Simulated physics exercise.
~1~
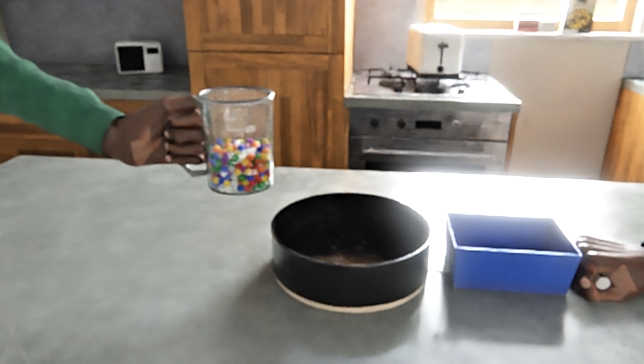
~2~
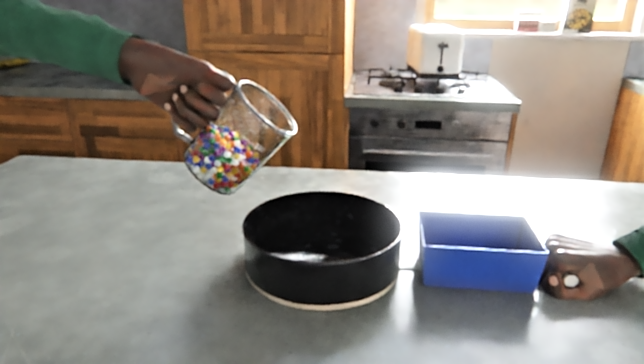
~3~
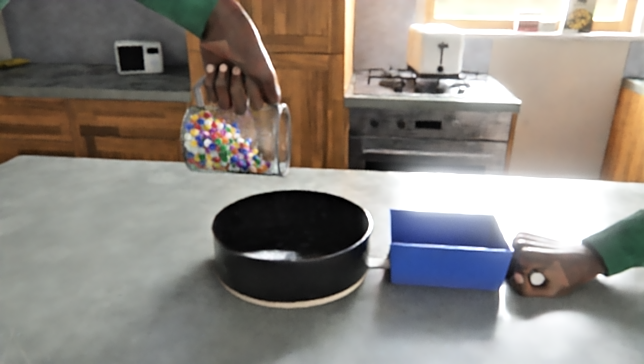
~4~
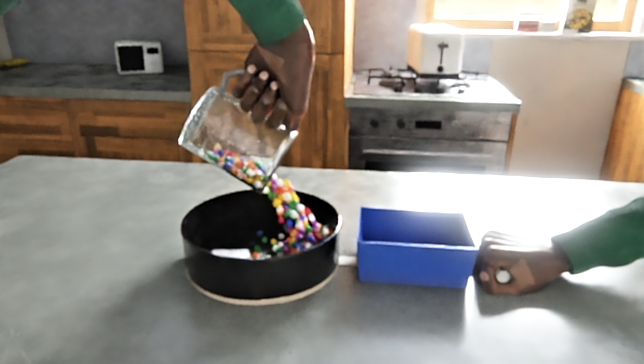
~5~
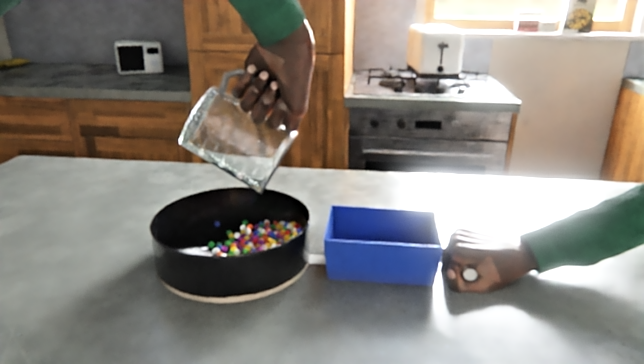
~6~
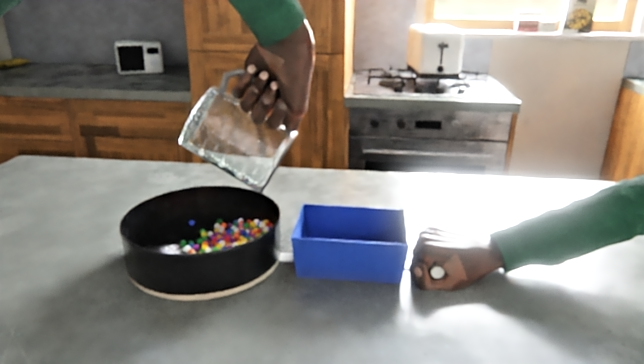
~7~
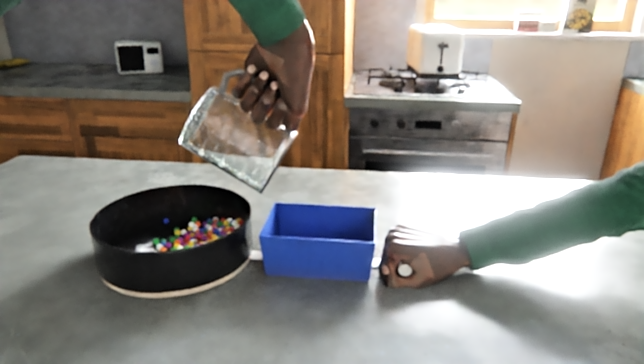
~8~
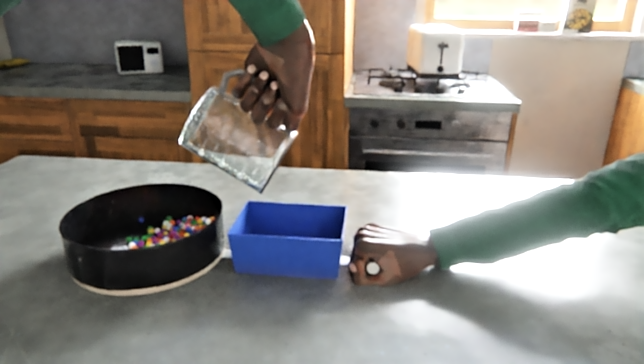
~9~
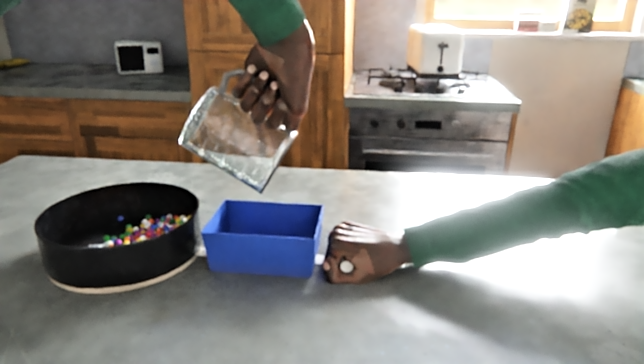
Hands pouring colourful beads from a glass jug into a black pot while sliding it and a joined blue tin left.
